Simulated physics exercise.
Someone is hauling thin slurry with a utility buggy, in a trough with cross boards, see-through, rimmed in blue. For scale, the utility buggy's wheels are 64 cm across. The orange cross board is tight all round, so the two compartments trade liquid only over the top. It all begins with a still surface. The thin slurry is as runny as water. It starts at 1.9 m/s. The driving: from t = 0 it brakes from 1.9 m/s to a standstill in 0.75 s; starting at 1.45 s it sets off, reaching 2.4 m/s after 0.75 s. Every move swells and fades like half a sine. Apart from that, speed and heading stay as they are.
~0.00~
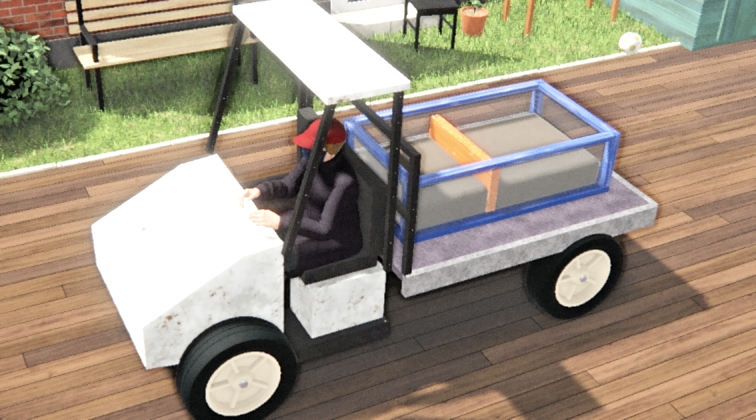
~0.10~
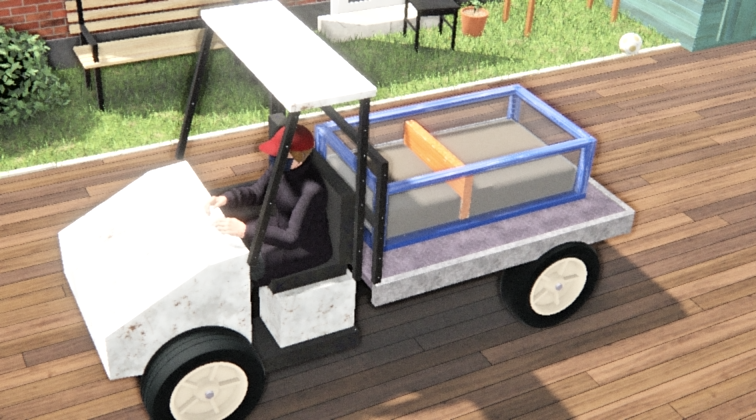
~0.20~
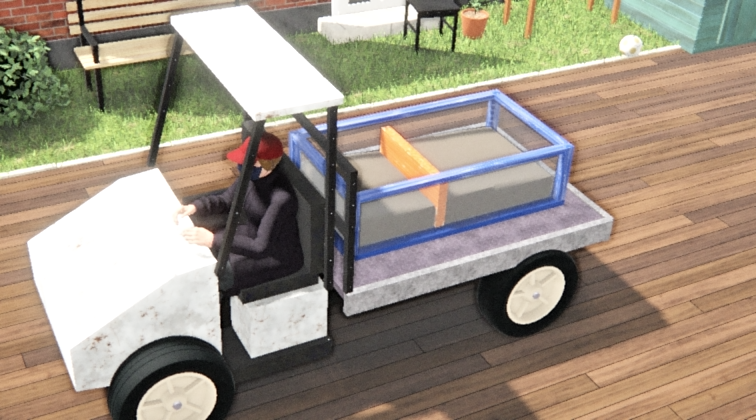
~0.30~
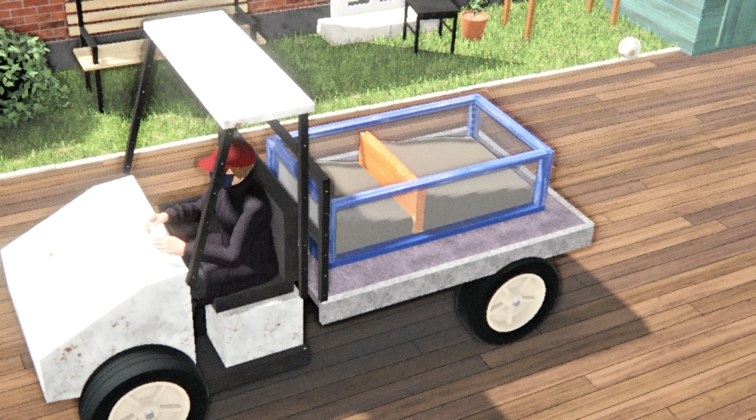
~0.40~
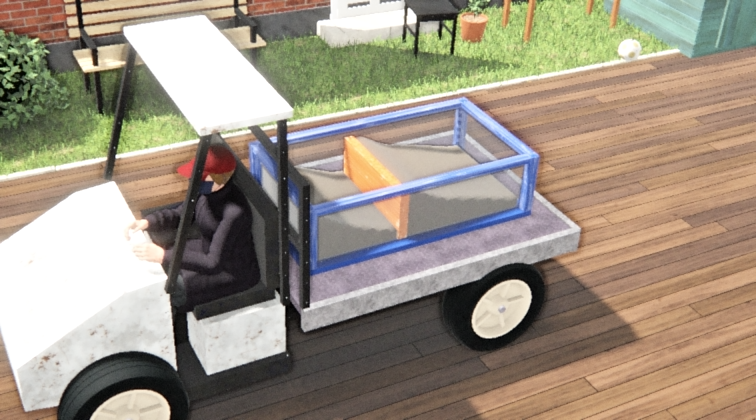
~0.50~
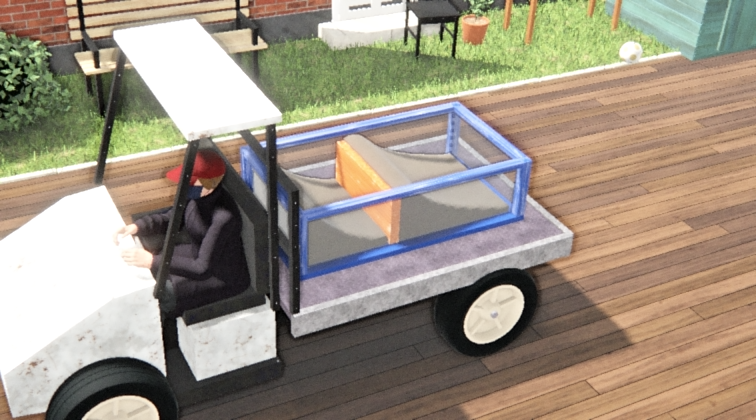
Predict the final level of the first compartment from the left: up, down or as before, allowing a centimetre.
Its level is lower at the end.
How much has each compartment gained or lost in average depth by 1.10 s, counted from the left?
From the left: 2 up, 1 down.
Then, 1.10 s in, left to right it is 20, 17 cm deep.
Then, 1.90 s in, left to right it is 19, 17 cm deep.
Then, 2.70 s in, left to right it is 16, 19 cm deep.
Then, 5.18 s in, left to right it is 16, 19 cm deep.
